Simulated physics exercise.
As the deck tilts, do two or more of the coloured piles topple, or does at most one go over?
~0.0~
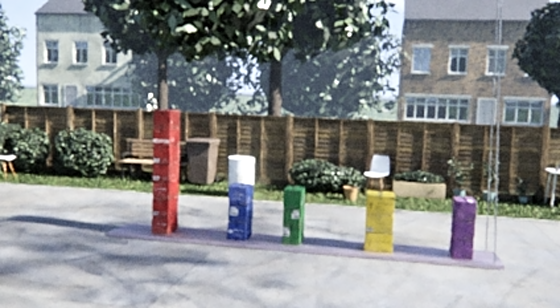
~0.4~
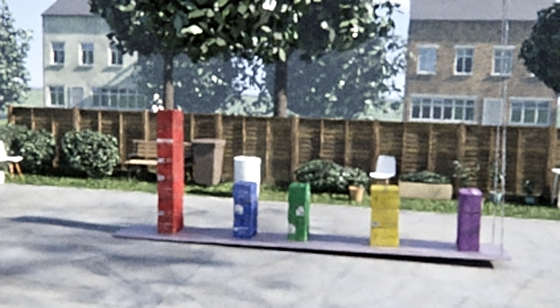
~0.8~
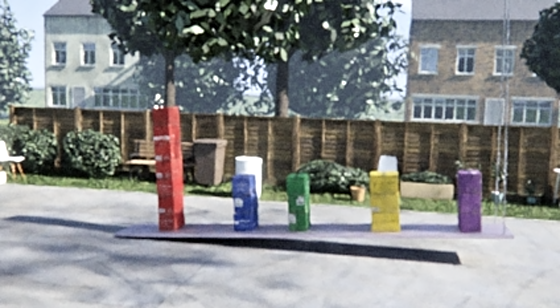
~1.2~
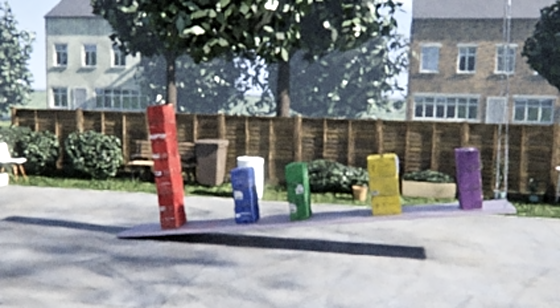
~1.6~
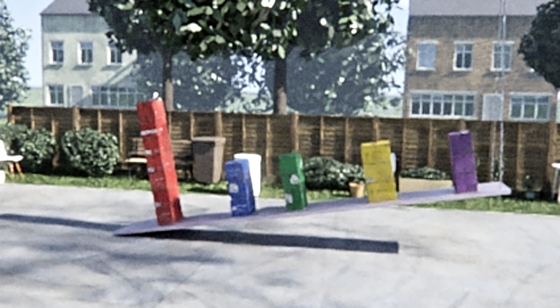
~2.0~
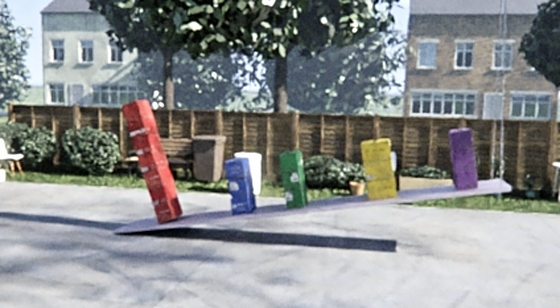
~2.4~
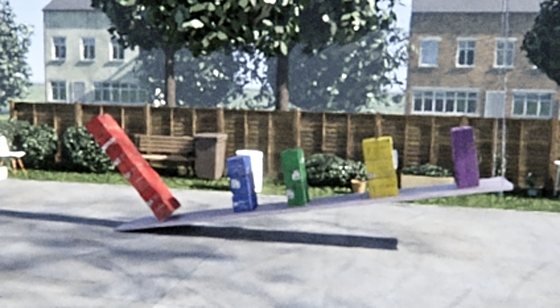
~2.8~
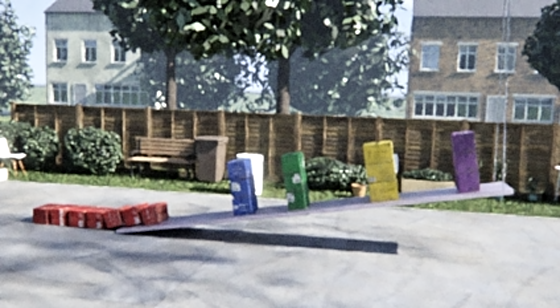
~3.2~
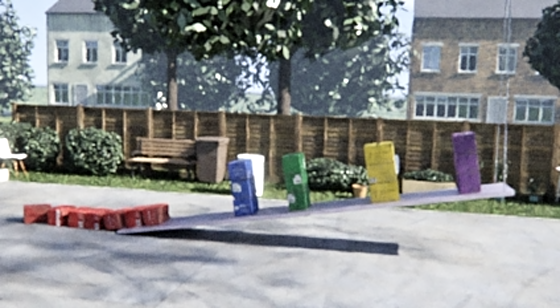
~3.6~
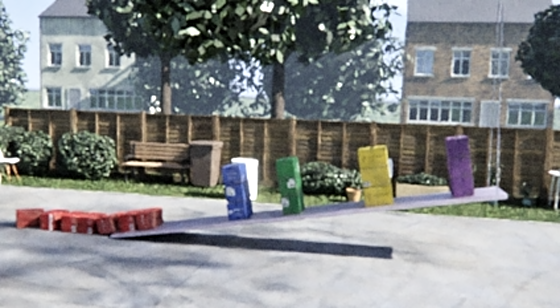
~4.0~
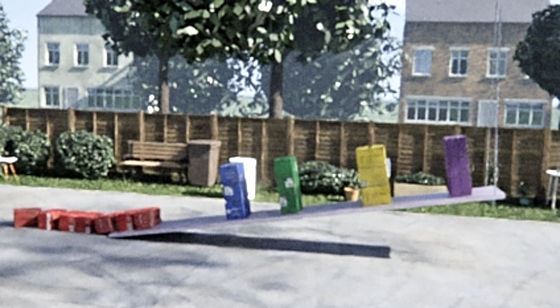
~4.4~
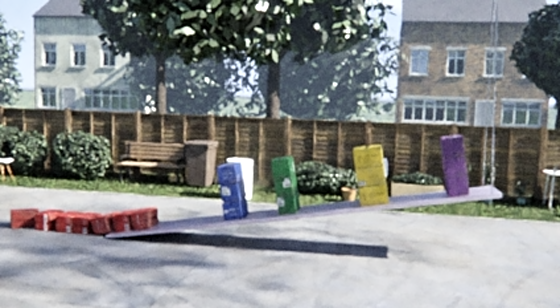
At most one goes over. Only the tall red pile topples to the ground at the left, while the blue, green, yellow and purple piles stay standing on the sloping deck.
